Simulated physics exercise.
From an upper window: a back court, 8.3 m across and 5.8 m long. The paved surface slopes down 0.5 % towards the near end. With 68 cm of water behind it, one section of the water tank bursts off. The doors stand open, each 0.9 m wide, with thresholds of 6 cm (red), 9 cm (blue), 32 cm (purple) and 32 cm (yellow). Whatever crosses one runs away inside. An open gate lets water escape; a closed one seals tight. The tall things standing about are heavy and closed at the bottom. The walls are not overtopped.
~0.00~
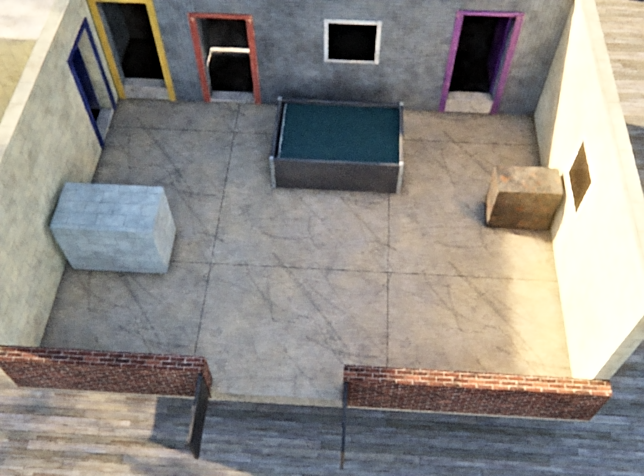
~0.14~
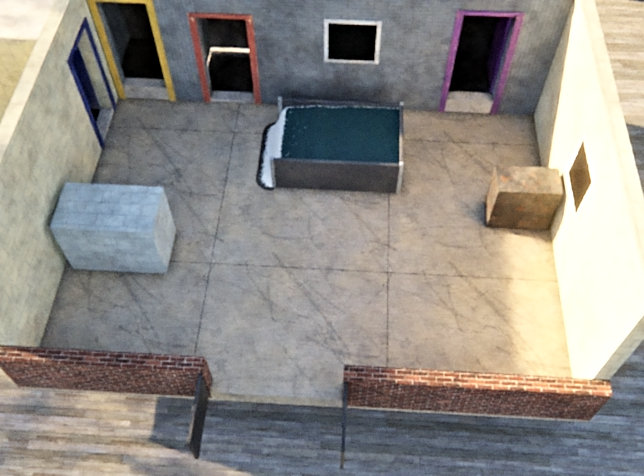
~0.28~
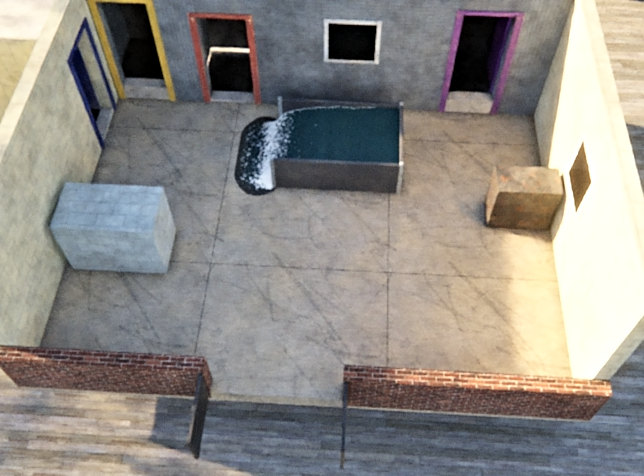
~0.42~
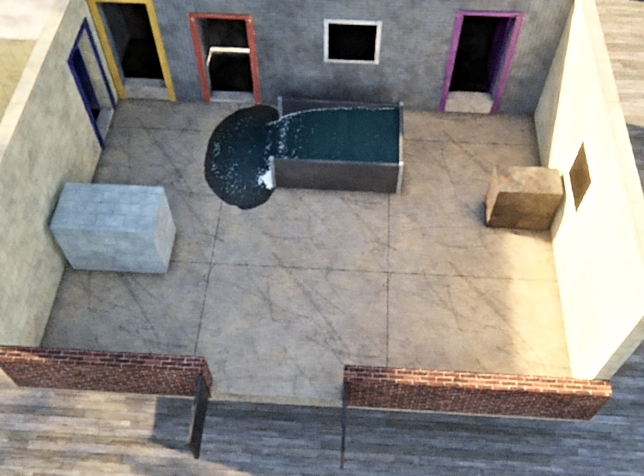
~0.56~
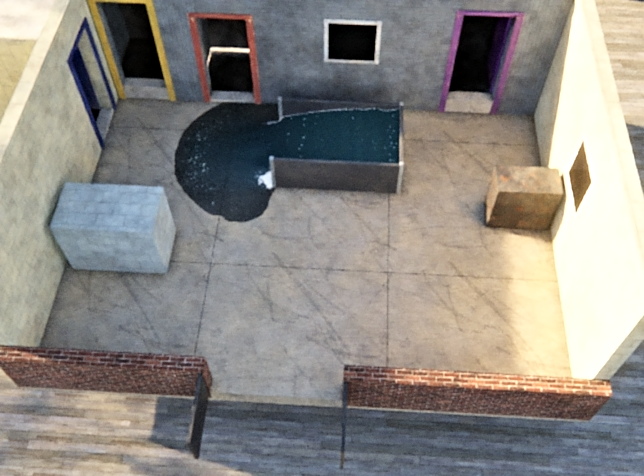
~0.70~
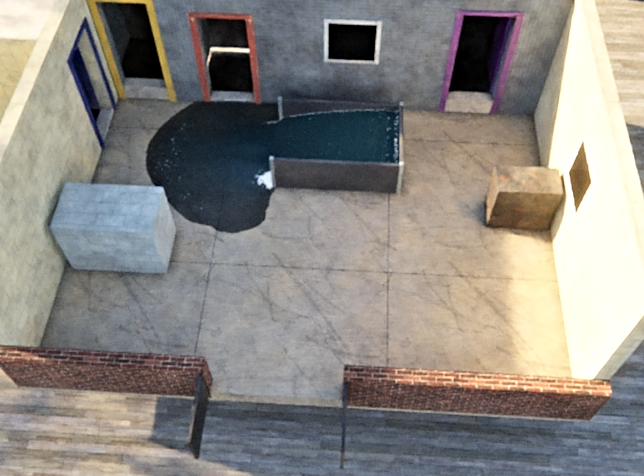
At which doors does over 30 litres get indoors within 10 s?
Within that time: At the red door it goes over the limit; at the blue door it exceeds the limit; at the purple door it stays under the limit; at the yellow door it keeps below the limit.
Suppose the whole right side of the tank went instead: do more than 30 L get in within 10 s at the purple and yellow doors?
Then: Purple below, yellow under.
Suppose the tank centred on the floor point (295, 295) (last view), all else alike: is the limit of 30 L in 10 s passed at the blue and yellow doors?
Against that limit: Blue below, yellow below.
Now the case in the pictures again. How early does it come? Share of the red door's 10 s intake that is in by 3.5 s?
About 55 per cent.
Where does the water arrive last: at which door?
It is the purple one.
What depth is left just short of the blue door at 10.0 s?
About 6.0 cm.
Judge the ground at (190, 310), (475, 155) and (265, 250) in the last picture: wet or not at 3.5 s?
In turn: Flooded, still dry, still dry.
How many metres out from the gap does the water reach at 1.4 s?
Roughly 3.8 m.
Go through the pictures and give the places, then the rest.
The water tank at (339, 134) is whole and still, 68 cm deep, in the first picture.
The front is at a hidden place, 0.8 m from the gap at (279, 148); 0.4 m2 of floor is under water; 68 cm left at the back of the water tank, in the second picture.
Water pours out at (279, 149) and has run 1.0 m, to (258, 122); typically 12 cm deep outside, 68 cm at the water tank's back, in the third picture.
The front is at (224, 125), 1.4 m from the gap at (279, 150); 2.5 m2 of floor is under water; 68 cm left at the back of the water tank, in the fourth picture.
The front is at (183, 141), 1.9 m from the gap at (279, 150); 4.2 m2 of floor is under water; 64 cm left at the back of the water tank, in the fifth picture.
The front is at (151, 159), 2.4 m from the gap at (279, 150); 5.7 m2 of floor is under water; 57 cm left at the back of the water tank, in the sixth picture.
After 1.4 s water covers 25 % of the floor and is deepest (34 cm) near (118, 100); red door 12 cm at the sill, 6 L in, blue door 16 cm at the sill, 19 L in, purple door not reached, yellow door 9 cm at the sill, 0 L in.
After 2.2 s water covers 25 % of the floor and is deepest (38 cm) near (92, 216); red door 11 cm at the sill, 28 L in, blue door 32 cm at the sill, 103 L in, purple door not reached, yellow door 22 cm at the sill, 0 L in.
After 3.5 s water covers 30 % of the floor and is deepest (24 cm) near (108, 133); red door 8 cm at the sill, 48 L in, blue door 23 cm at the sill, 250 L in, purple door not reached, yellow door 22 cm at the sill, 1 L in.
After 6.0 s water covers 50 % of the floor and is deepest (13 cm) near (92, 216); red door 11 cm at the sill, 67 L in, blue door 11 cm at the sill, 324 L in, purple door not reached, yellow door 10 cm at the sill, 1 L in.
After 10.0 s water covers 85 % of the floor and is deepest (8 cm) near (576, 398); red door 5 cm at the sill, 88 L in, blue door 6 cm at the sill, 327 L in, purple door 2 cm at the sill, 0 L in, yellow door 5 cm at the sill, 1 L in.
